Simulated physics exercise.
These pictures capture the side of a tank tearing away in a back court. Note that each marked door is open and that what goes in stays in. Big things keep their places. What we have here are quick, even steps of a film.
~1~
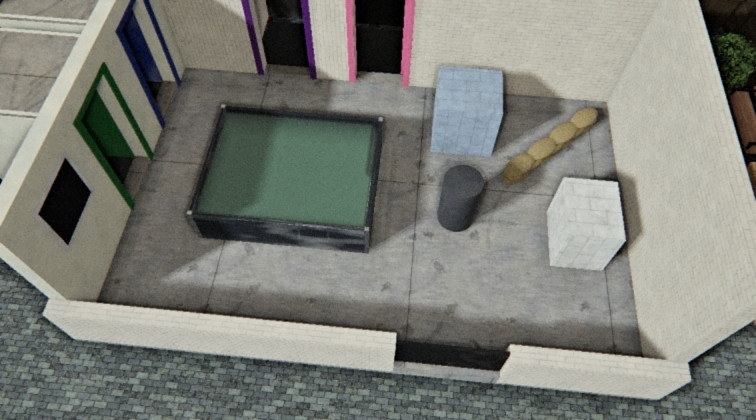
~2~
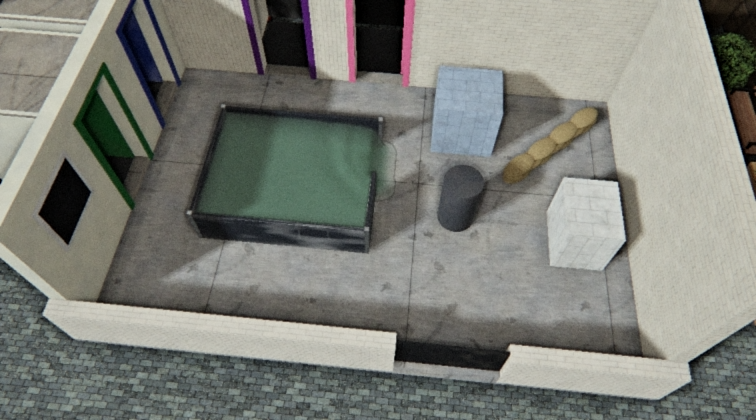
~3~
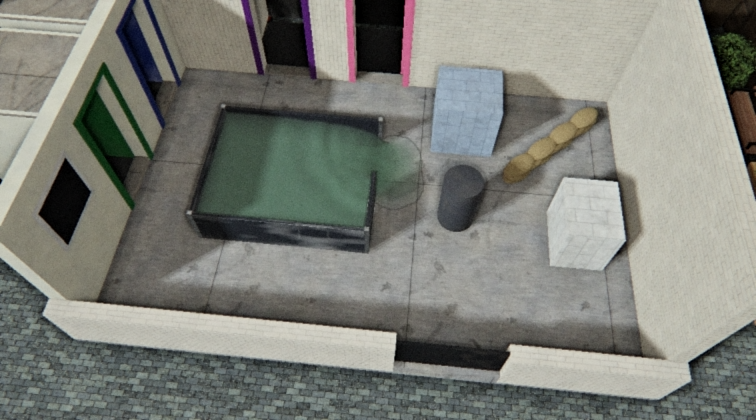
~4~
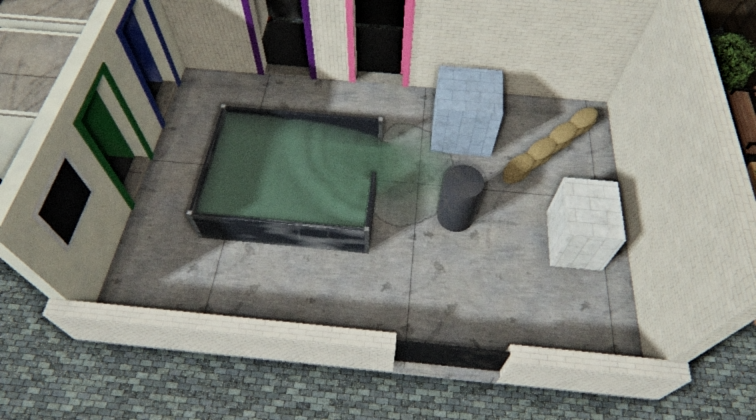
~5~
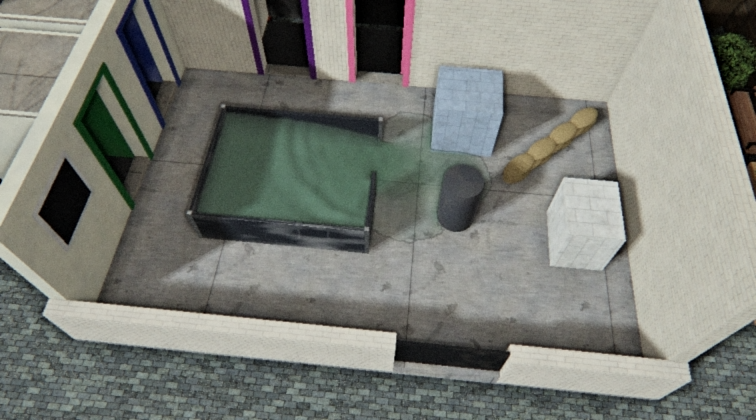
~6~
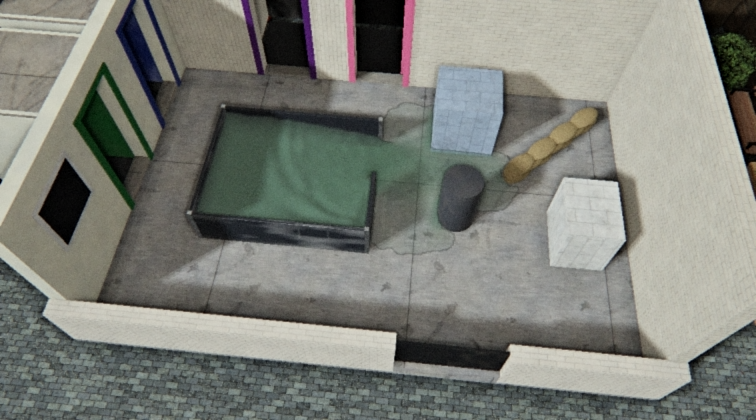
Green water in a dark-walled tank broke out through a gap in the right side, then spread rightward across the grey paved floor, flowing around a dark cylinder and up to a pale blue block.
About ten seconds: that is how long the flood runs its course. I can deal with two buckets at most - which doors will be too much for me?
As I see it, pink door: Over two buckets; purple door: Two buckets or fewer; green door: Two buckets or fewer; blue door: Two buckets or fewer.
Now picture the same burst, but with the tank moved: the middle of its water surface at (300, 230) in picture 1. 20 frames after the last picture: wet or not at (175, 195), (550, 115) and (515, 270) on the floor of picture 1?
In order: Untouched, submerged, submerged.
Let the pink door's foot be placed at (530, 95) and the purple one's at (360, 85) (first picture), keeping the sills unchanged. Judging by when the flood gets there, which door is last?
It's the green one.
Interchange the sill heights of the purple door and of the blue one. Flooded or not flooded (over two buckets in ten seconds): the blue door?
Blue: Above the limit.
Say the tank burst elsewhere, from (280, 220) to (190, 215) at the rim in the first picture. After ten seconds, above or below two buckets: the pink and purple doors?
Pink: Below the mark; purple: Above the mark.
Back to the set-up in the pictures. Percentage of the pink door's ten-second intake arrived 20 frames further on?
About 30 per cent.
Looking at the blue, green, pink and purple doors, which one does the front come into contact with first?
I'd say it's the one in pink.
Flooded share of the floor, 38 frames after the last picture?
Roughly 85 %.
A moment on, water covers 20 % of the floor; the pink door not reached, the purple door not reached, the green door not reached, the blue door not reached.
Next, water covers 35 % of the floor; the pink door under two buckets in, the purple door not reached, the green door not reached, the blue door not reached.
Then, water covers 60 % of the floor; the pink door over two buckets in, the purple door wet at the sill, nothing in, the green door not reached, the blue door not reached.
Later, water covers 85 % of the floor; the pink door over two buckets in, the purple door wet at the sill, nothing in, the green door wet at the sill, nothing in, the blue door wet at the sill, nothing in.
In the end, water covers 95 % of the floor; the pink door over two buckets in, the purple door wet at the sill, nothing in, the green door wet at the sill, nothing in, the blue door wet at the sill, nothing in.
